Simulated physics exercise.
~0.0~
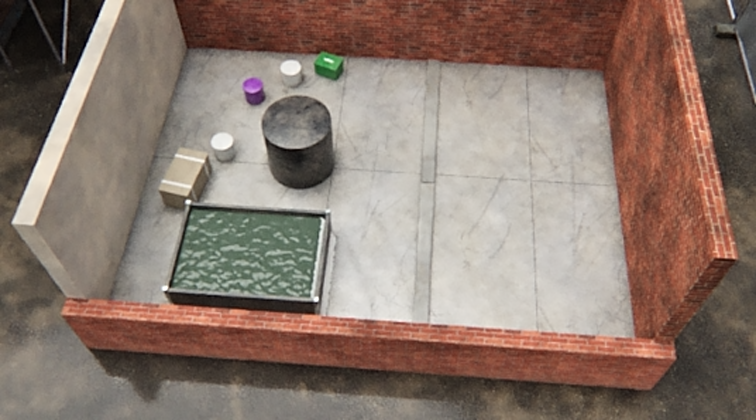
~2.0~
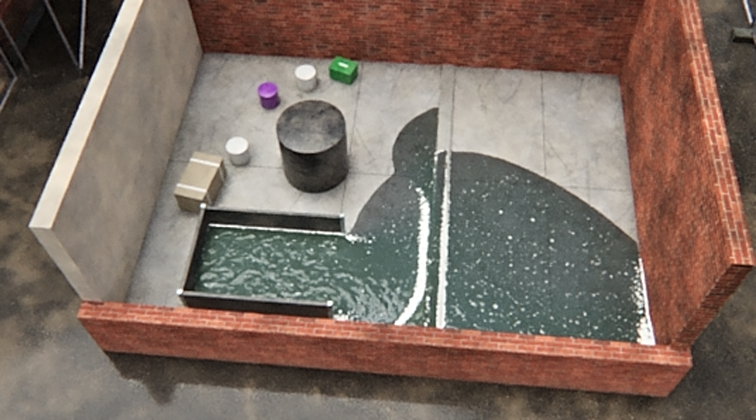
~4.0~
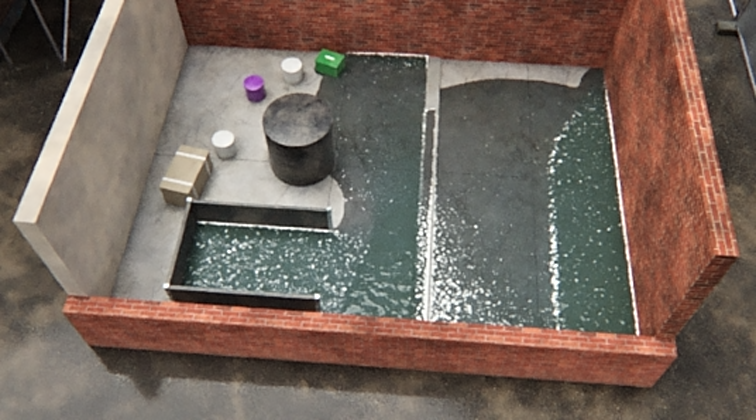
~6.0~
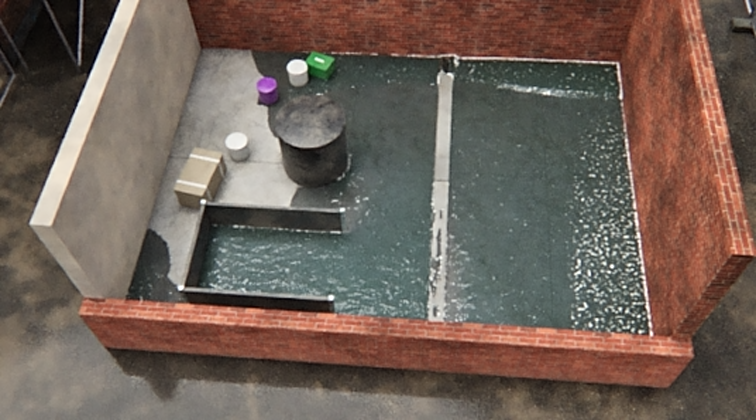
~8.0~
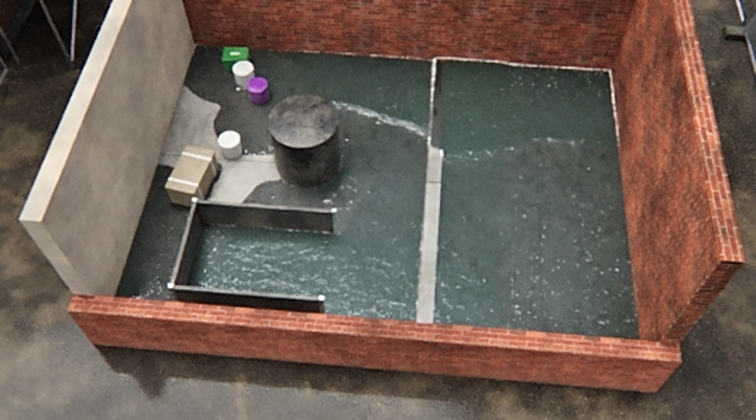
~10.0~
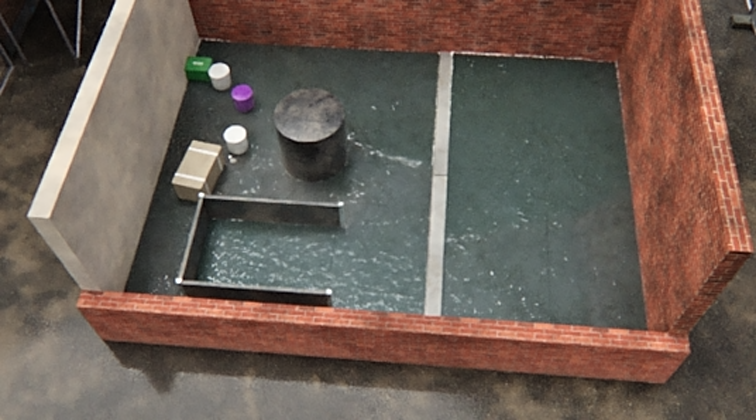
In a walled concrete yard seen from above, green water fills a low tank near the front, with a dark round drum, a tan trunk, a green tote and small white and purple pails behind it. The tank's right side opens and water rushes out across the low kerb toward the right wall. It spreads to the back and then curls round the drum. The tote drifts left along the back wall, and the nearby white and purple pails shift left too. Finally water covers the floor, with the tote in the back left corner and both it and the purple pail still left of the kerb.
